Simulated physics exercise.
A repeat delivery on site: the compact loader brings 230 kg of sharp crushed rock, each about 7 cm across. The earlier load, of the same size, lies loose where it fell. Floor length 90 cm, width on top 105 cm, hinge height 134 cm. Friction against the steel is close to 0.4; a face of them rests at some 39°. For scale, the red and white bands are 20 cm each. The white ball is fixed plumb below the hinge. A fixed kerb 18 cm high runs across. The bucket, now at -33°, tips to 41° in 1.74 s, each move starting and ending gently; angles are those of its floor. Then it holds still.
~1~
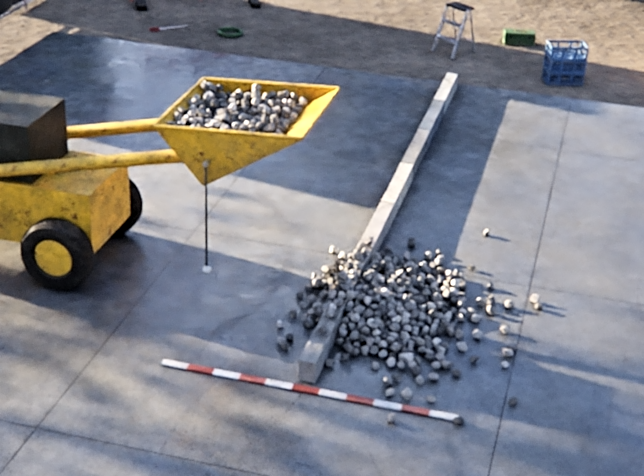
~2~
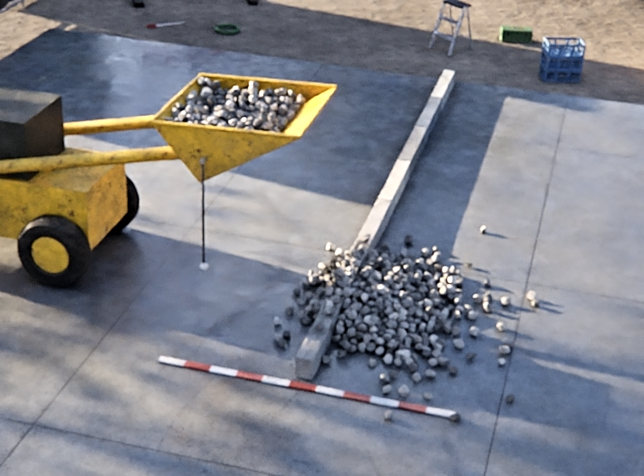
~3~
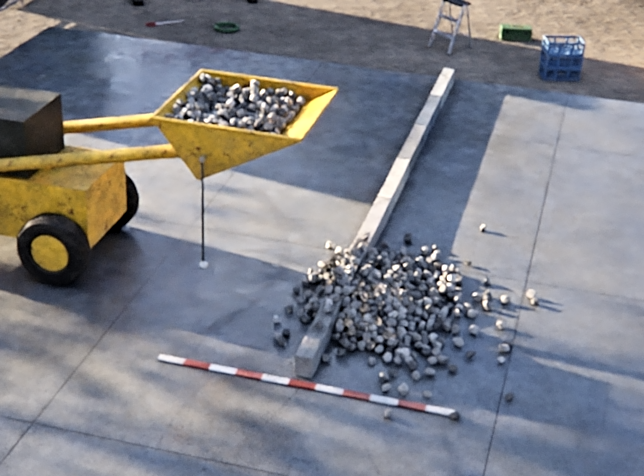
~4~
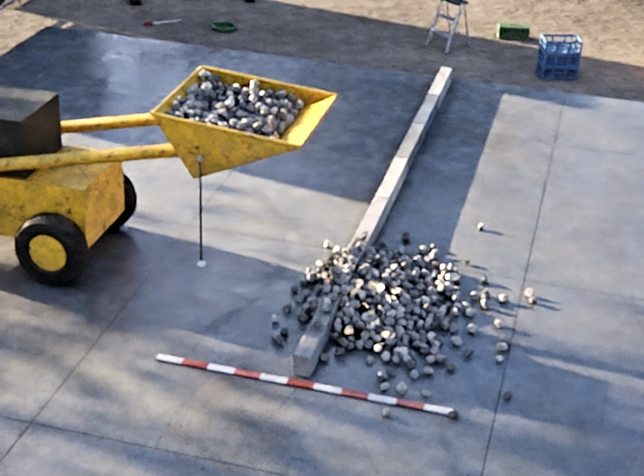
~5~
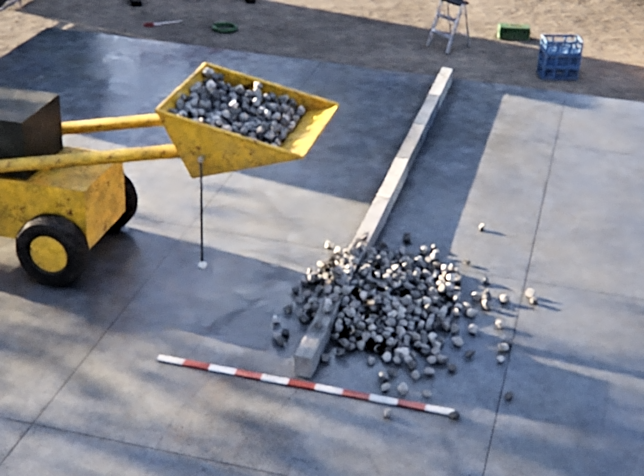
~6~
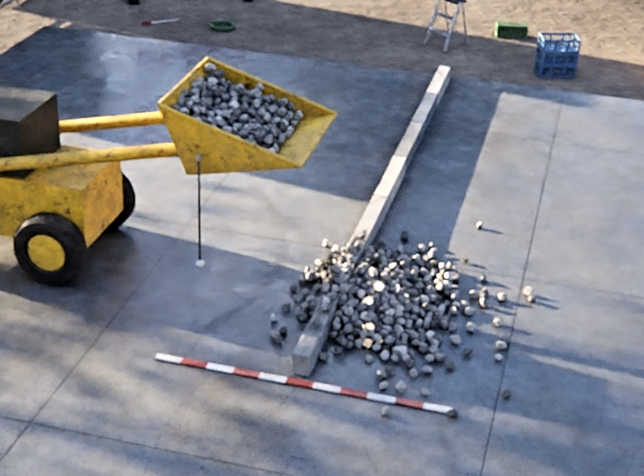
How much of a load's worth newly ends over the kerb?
Some 15 per cent is added.
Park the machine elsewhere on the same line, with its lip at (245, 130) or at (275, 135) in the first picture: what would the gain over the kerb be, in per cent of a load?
Near 0 per cent from the first place, 0 from the second.
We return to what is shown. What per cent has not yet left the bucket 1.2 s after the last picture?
About 50 per cent.
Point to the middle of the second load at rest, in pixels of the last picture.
Their middle is at about (316, 280).
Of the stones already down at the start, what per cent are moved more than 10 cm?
Roughly 0 per cent of them.
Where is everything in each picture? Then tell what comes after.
In the first picture, lip at (302, 139), floor tilted -33°, highest stones at (252, 98). The earlier load is highest near (348, 272), 24 cm above ground level, 13 % on this side of the kerb, 87 % over the kerb.
In the second picture, lip at (300, 137), floor tilted -32°, highest stones at (242, 93).
In the third picture, lip at (301, 140), floor tilted -29°, highest stones at (222, 87).
In the fourth picture, lip at (301, 147), floor tilted -25°, highest stones at (205, 83).
In the fifth picture, the bucket is at -19°, its lip at (303, 157); the top of the load is at (208, 81).
In the sixth picture, the bucket is at -13°, its lip at (301, 167); the top of the load is at (210, 77).
Then, 0.7 s after the last picture the floor is at 29°; in per cent of one load, 100 in the bucket, 13 on this side of the kerb, 87 over the kerb; the foremost stones are at (510, 329).
Then, 1.2 s after the last picture the floor is at 41°; in per cent of one load, 52 in the bucket, 60 on this side of the kerb, 87 over the kerb; the foremost stones are at (510, 329).
Then, 1.6 s after the last picture the floor is at 41°; in per cent of one load, 7 in the bucket, 99 on this side of the kerb, 94 over the kerb; the foremost stones are at (510, 329).
Then, 4.1 s after the last picture the floor is at 41°; in per cent of one load, 0 in the bucket, 98 on this side of the kerb, 102 over the kerb; the foremost stones are at (510, 329). Net gain over the kerb, 15.
